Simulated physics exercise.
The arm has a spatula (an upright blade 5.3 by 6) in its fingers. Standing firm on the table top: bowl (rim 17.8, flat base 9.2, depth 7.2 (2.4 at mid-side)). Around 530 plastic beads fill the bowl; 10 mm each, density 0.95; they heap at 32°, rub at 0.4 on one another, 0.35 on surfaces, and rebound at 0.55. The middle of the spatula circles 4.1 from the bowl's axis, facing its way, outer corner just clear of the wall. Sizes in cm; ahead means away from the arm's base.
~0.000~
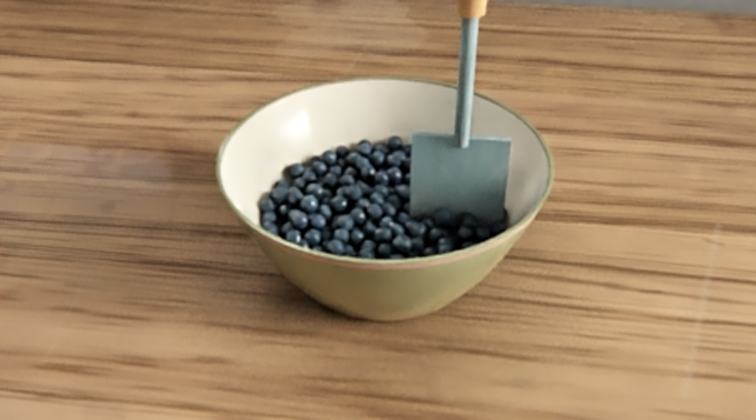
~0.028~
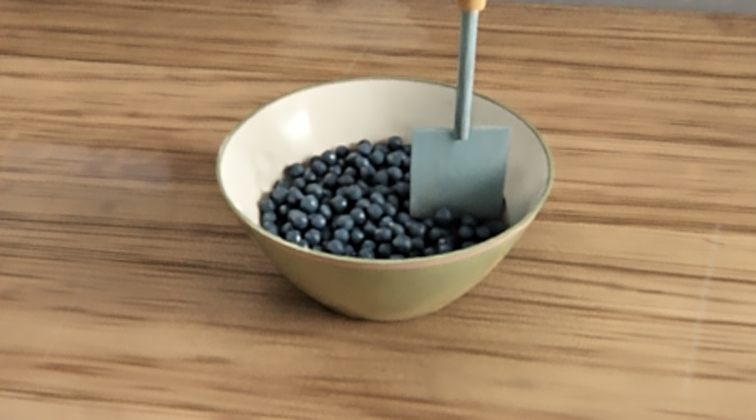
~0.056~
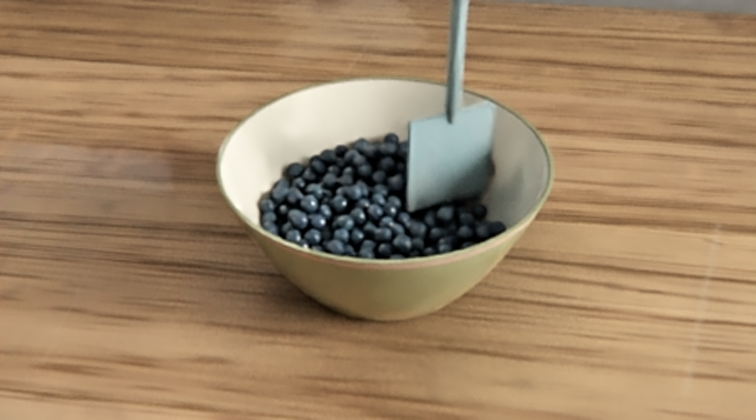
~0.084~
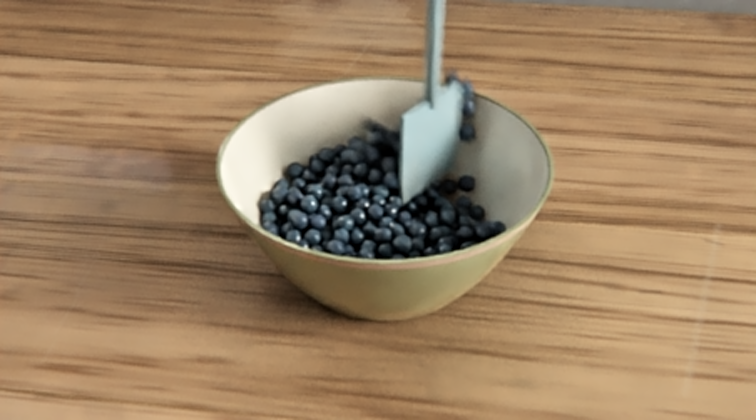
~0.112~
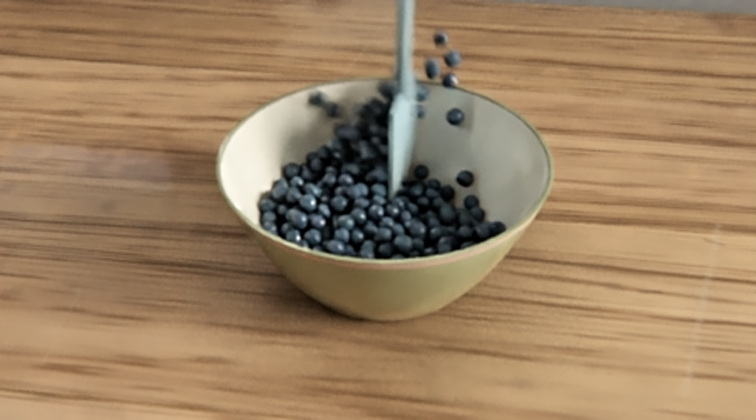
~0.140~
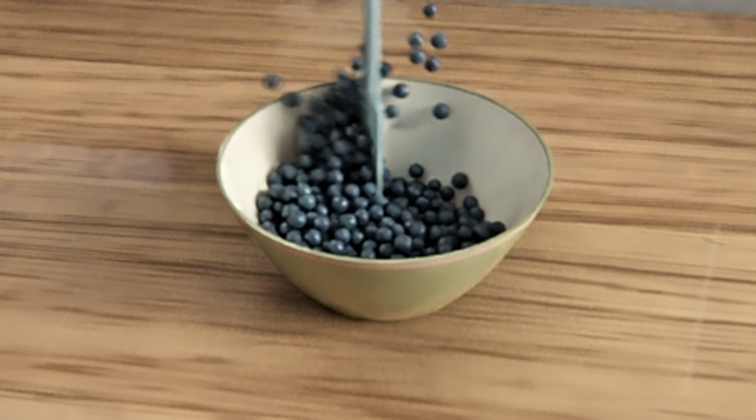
Bowl of dark blue beads on a wooden table, a grey spatula sweeping leftward through them, turning edge-on and flinging several upward.
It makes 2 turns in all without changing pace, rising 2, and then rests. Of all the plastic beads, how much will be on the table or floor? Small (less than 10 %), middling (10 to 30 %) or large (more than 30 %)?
On the table or floor the share is middling, 10 to 30 %.
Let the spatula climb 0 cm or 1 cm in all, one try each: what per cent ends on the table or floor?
About 35 and 30 per cent.
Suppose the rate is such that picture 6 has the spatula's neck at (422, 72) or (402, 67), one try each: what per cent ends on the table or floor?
About 5 and 10 per cent.
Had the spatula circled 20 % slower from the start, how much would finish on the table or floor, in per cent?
Then about 15 per cent.
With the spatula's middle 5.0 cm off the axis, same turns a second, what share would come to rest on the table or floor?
It would be near 0 per cent.
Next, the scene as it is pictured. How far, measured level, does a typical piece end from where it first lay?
Some 2 cm.
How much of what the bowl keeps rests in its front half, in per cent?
Some 50 per cent.
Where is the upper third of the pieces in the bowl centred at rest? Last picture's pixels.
At about (388, 218).
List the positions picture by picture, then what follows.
In the first picture, spatula neck at (463, 112), 0° round; upper third of the load around (377, 209), from x 265 to 500, top at y 145; 534 in the bowl.
In the second picture, spatula neck at (463, 104), 9° round; upper third of the load around (378, 206), from x 265 to 500, top at y 145.
In the third picture, spatula neck at (454, 88), 32° round; upper third of the load around (378, 203), from x 265 to 495, top at y 130.
In the fourth picture, spatula neck at (432, 75), 58° round; upper third of the load around (376, 198), from x 265 to 495, top at y 80.
In the fifth picture, spatula neck at (403, 67), 83° round; upper third of the load around (365, 194), from x 265 to 495, top at y 40; 533 in the bowl, 1 in flight or on the tool.
In the sixth picture, spatula neck at (371, 65), 108° round; upper third of the load around (345, 188), from x 265 to 495, top at y 10; 531 in the bowl, 3 in flight or on the tool.
After 0.40 s, 346° round, highest piece 10 above the table; 455 in the bowl, 45 on the table or floor, 34 in flight or on the tool.
After 0.67 s, 223° round, highest piece 8 above the table; 429 in the bowl, 104 on the table or floor, 1 in flight or on the tool.
After 1.00 s, 0° round, highest piece 5 above the table; 429 in the bowl, 105 on the table or floor.
After 1.70 s, 0° round, highest piece 5 above the table; 429 in the bowl, 105 on the table or floor.
At rest, 429 in the bowl, 105 on the table or floor. That is 20 % on the table or floor.
